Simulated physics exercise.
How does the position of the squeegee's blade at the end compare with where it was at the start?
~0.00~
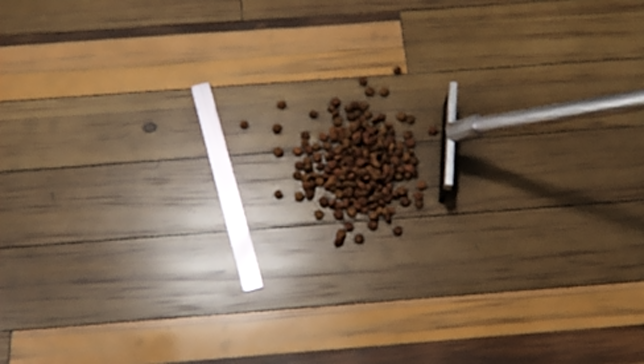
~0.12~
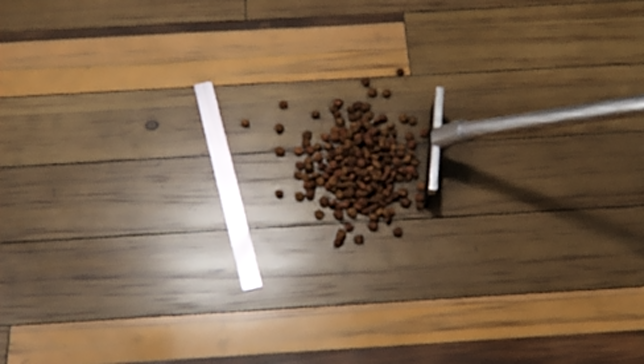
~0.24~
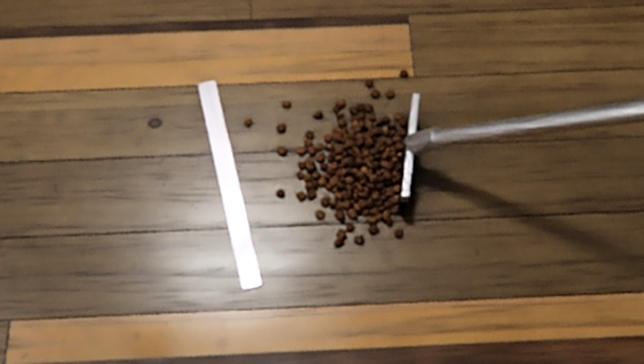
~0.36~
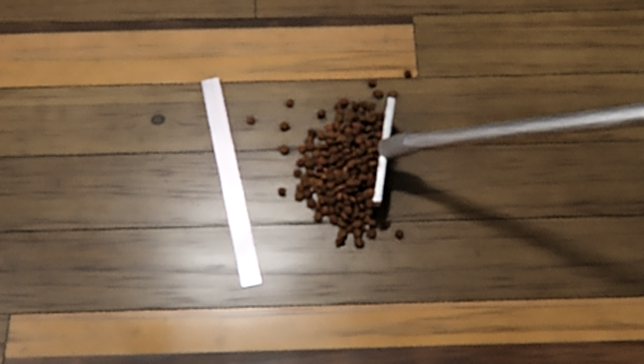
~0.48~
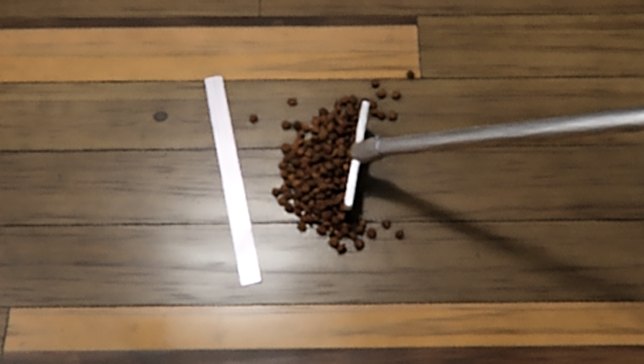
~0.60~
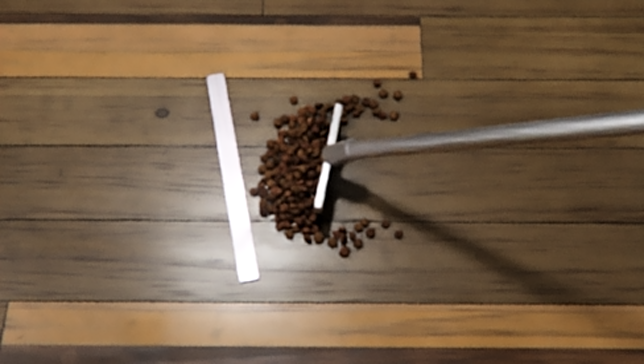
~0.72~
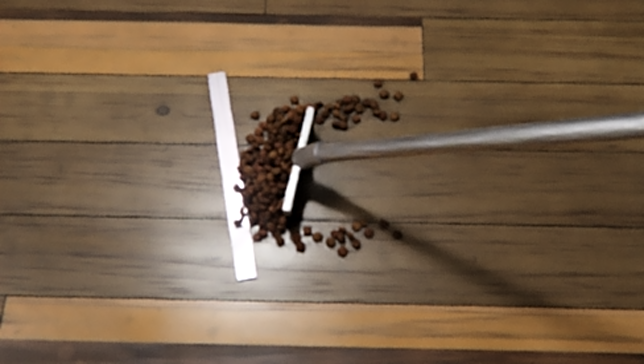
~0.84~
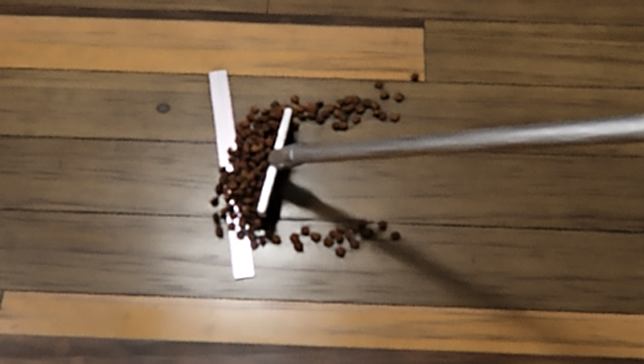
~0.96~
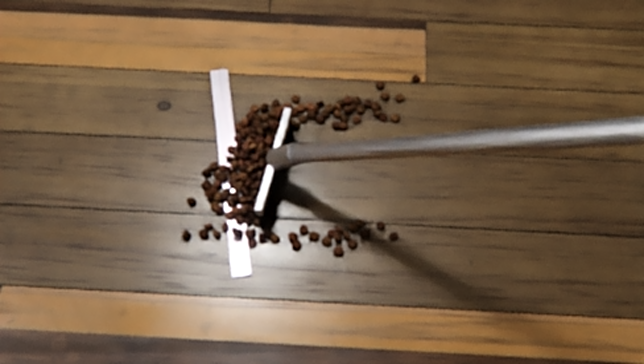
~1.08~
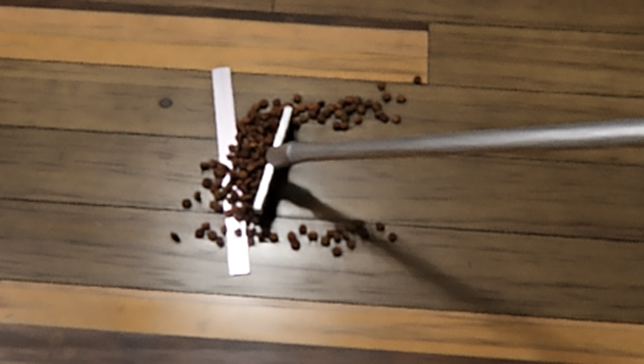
At the start the blade is to the right of the kibble pile, well away from the white strip. By the end it is farther left, standing close to the right side of the strip with kibble bunched in front of it.
